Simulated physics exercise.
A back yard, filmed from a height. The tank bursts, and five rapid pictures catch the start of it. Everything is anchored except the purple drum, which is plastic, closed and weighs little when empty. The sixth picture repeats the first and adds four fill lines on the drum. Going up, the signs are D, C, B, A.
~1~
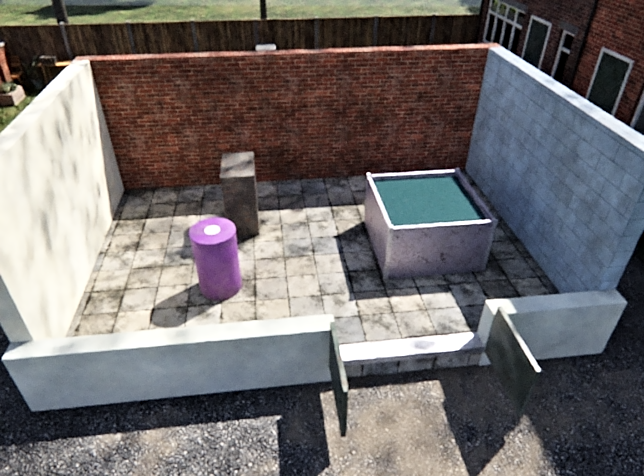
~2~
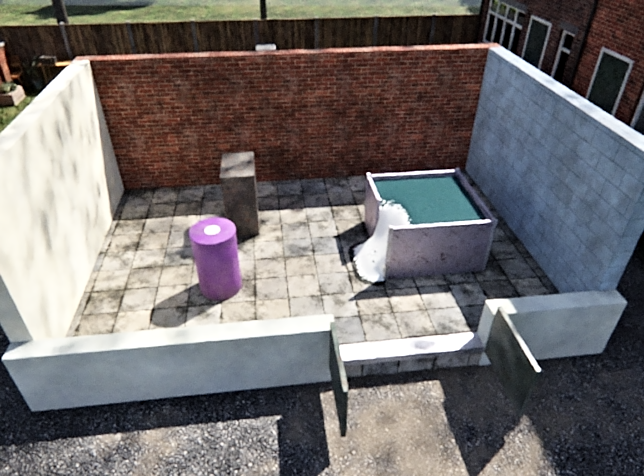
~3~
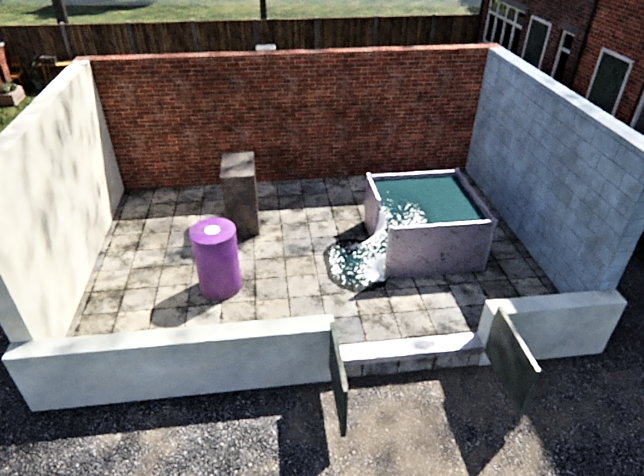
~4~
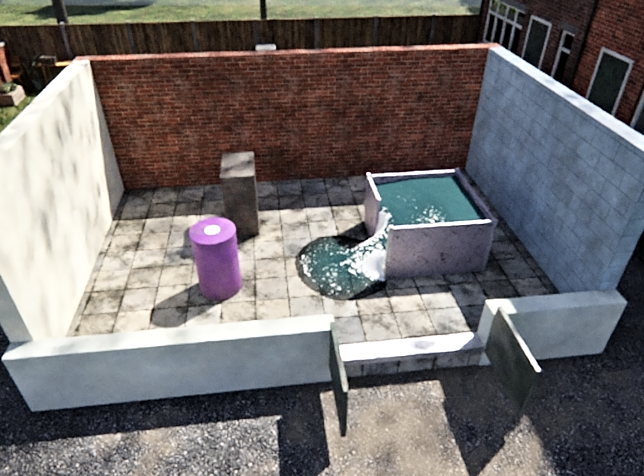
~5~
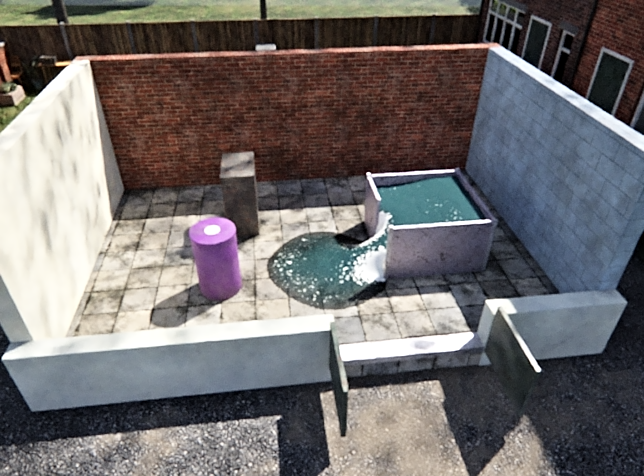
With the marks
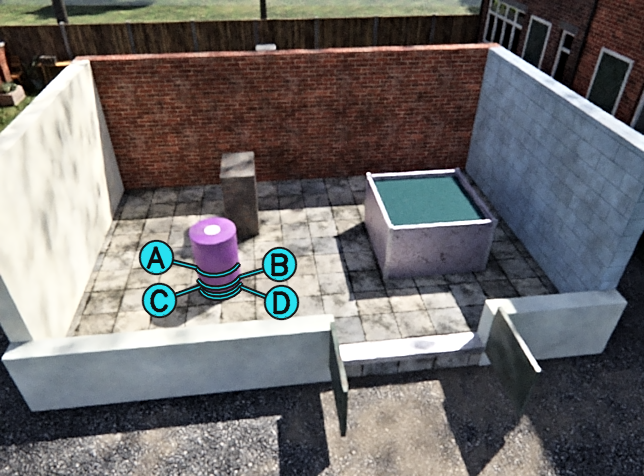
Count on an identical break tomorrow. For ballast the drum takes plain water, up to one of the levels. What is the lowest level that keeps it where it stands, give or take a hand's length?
The limit is A.
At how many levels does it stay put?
One of them.
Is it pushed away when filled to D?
Yes, that goes wrong.
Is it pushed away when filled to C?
Yes, that goes wrong.
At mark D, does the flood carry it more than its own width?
Yes, it does.
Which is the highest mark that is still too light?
B it is.
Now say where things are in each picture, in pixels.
The first frame shows lid of the purple drum at (212, 231); tank full, its middle at (427, 201); open gate at (410, 310).
In the second frame, 1 % of the ground wet, in view closest to the drum at (360, 270).
In the third frame, 3 % of the ground wet, in view closest to the drum at (333, 270).
In the fourth frame, 6 % of the ground wet, in view closest to the drum at (307, 275).
The fifth frame shows lid of the purple drum at (212, 231); 8 % of the ground wet, in view closest to the drum at (274, 268).
On the marked copy, A at (216, 275); B at (218, 288); C at (219, 294); D at (220, 298); from the bottom up D, C, B, A.
Choosing A, it does not move.
Choosing B, it is pushed about half its own width away.
Choosing C, it is pushed about twice its own width away.
Choosing D, it is pushed about 3 times its own width away.
